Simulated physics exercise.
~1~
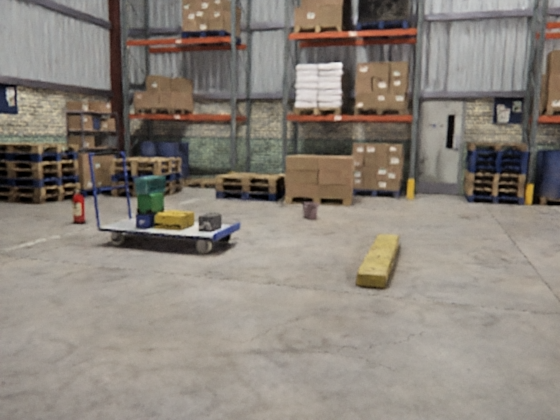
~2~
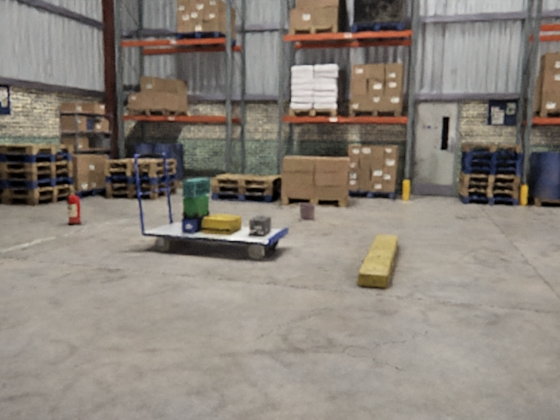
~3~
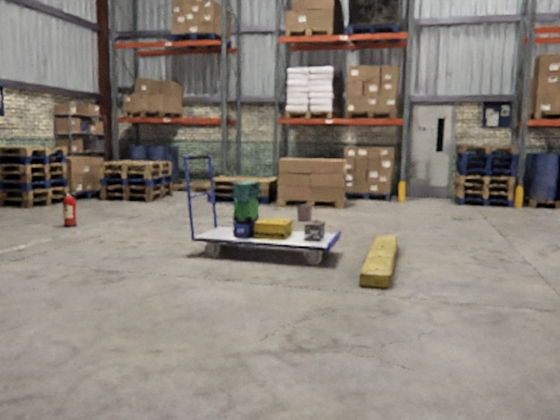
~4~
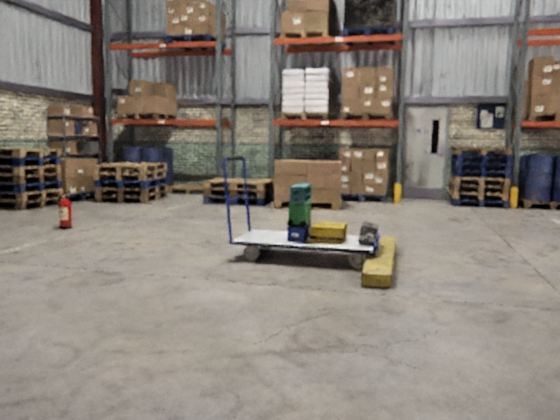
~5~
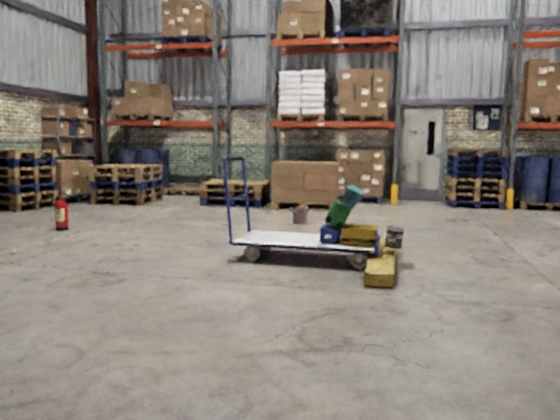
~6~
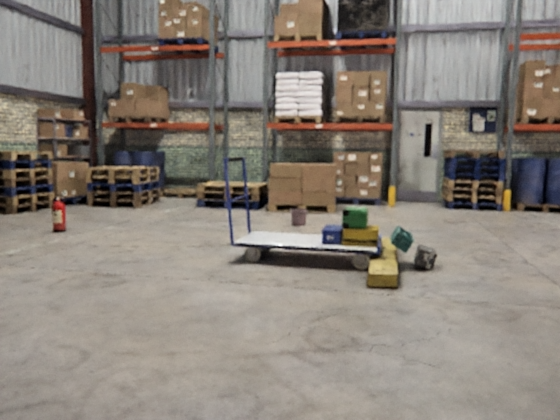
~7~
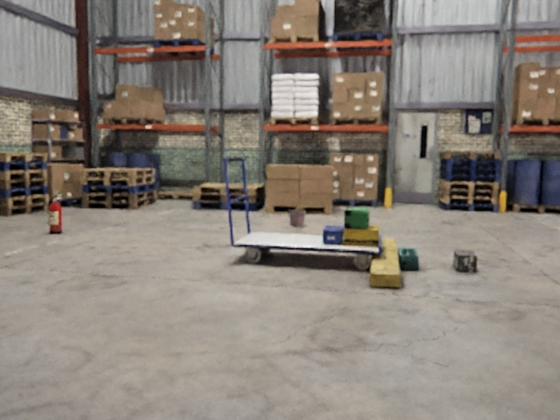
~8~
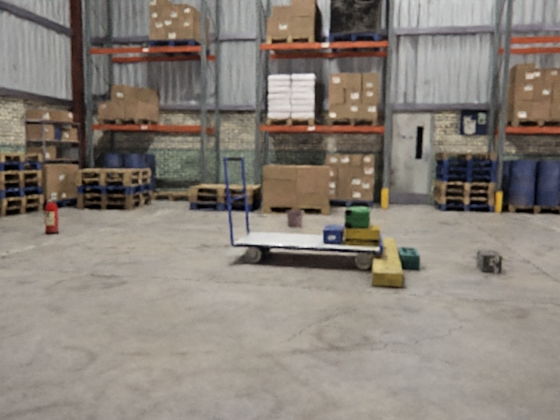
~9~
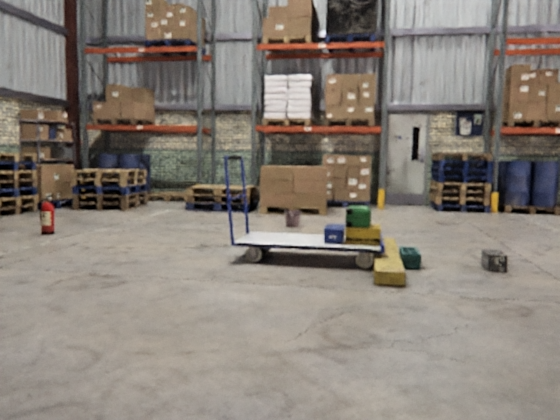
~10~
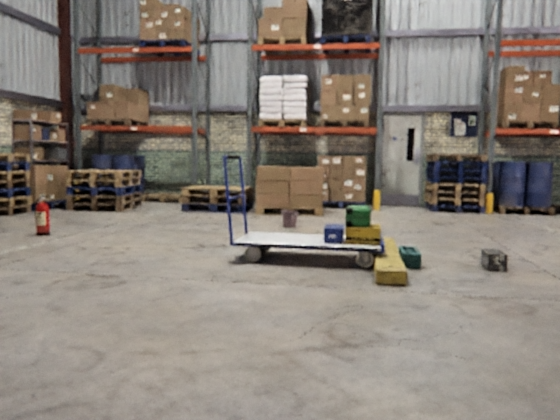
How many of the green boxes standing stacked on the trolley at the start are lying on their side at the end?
Both of them end up on their side, one on the floor past the beam and the other on top of the yellow box on the trolley.
